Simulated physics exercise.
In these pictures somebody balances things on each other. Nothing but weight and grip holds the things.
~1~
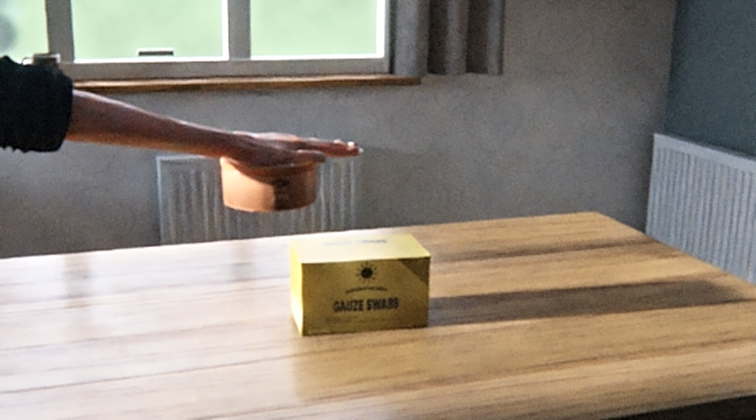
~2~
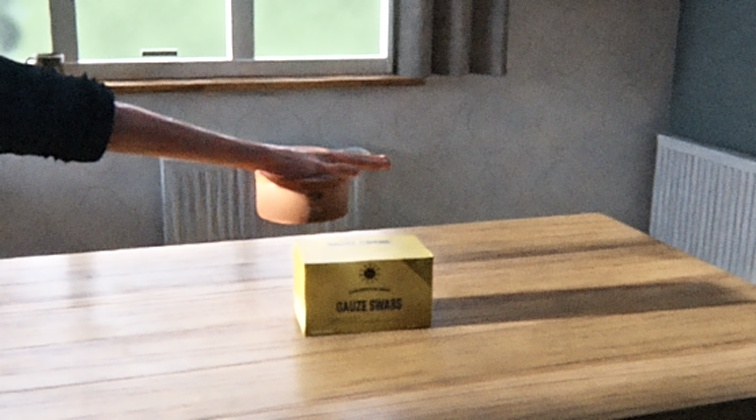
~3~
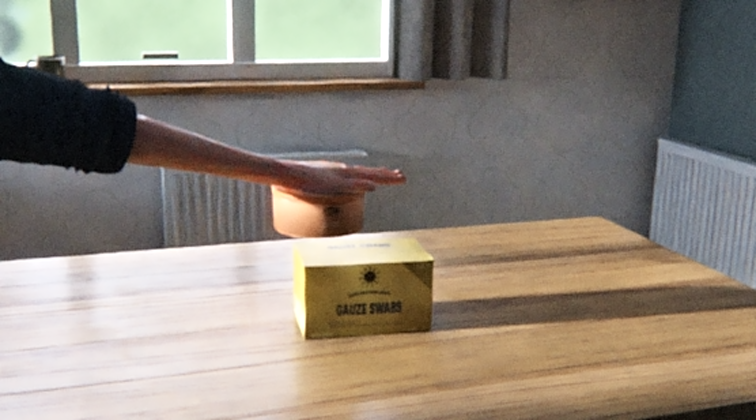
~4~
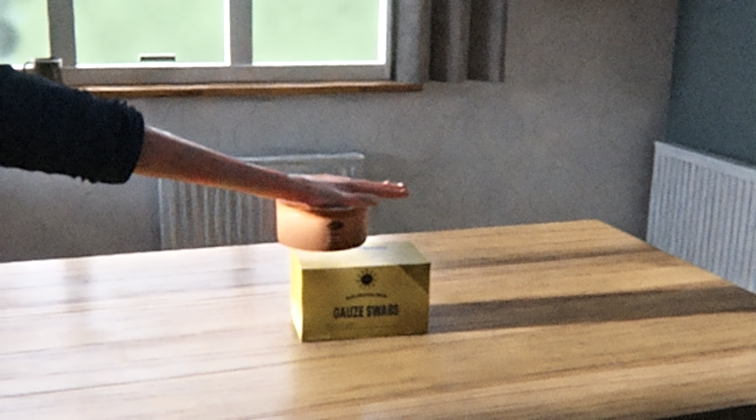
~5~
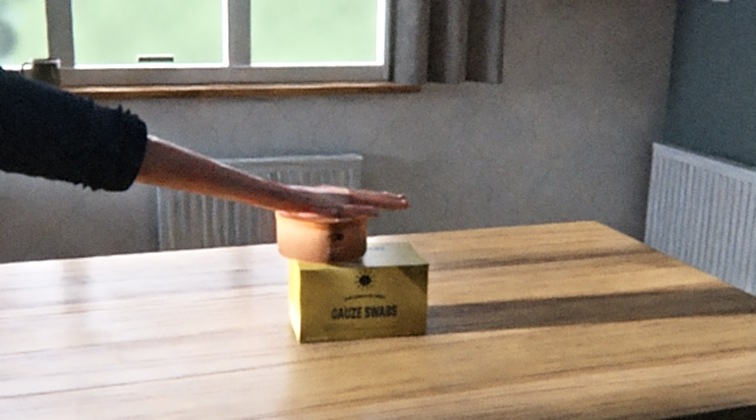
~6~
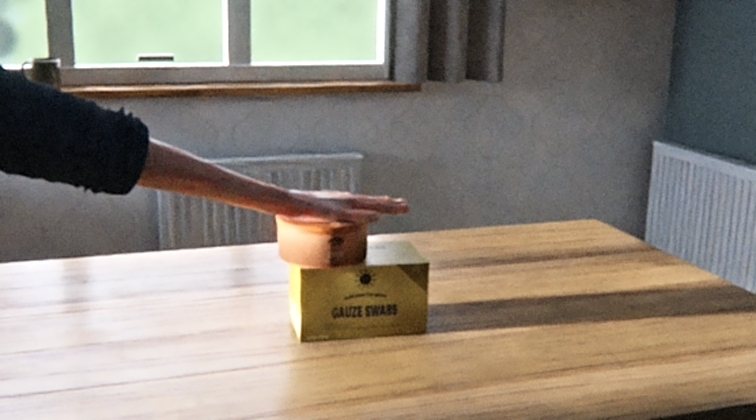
An orange tub held under a hand moves right and lowers onto a yellow box.
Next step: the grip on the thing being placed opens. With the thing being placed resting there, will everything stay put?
I expect the stack will stand.
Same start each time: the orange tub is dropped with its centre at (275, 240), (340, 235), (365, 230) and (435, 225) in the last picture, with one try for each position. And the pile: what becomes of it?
Collapses; stays standing; stays standing; collapses.
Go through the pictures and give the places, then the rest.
In the first picture, still above its spot; orange tub (270, 180); yellow box (358, 282).
In the second picture, still above its spot; orange tub (303, 192); yellow box (361, 283).
In the third picture, still above its spot; orange tub (319, 207); yellow box (362, 286).
In the fourth picture, still above its spot; orange tub (323, 220); yellow box (358, 288).
In the fifth picture, still above its spot; orange tub (323, 231); yellow box (357, 289).
In the sixth picture, in place under the hand; orange tub (323, 235); yellow box (357, 288).
Then, 0.80 s on from there, no change.
Then, 1.70 s on from there, orange tub resting near (322, 236).
In the end, both unmoved. At the end, from the last picture's camera, orange tub near (322, 236). The pile keeps its balance.
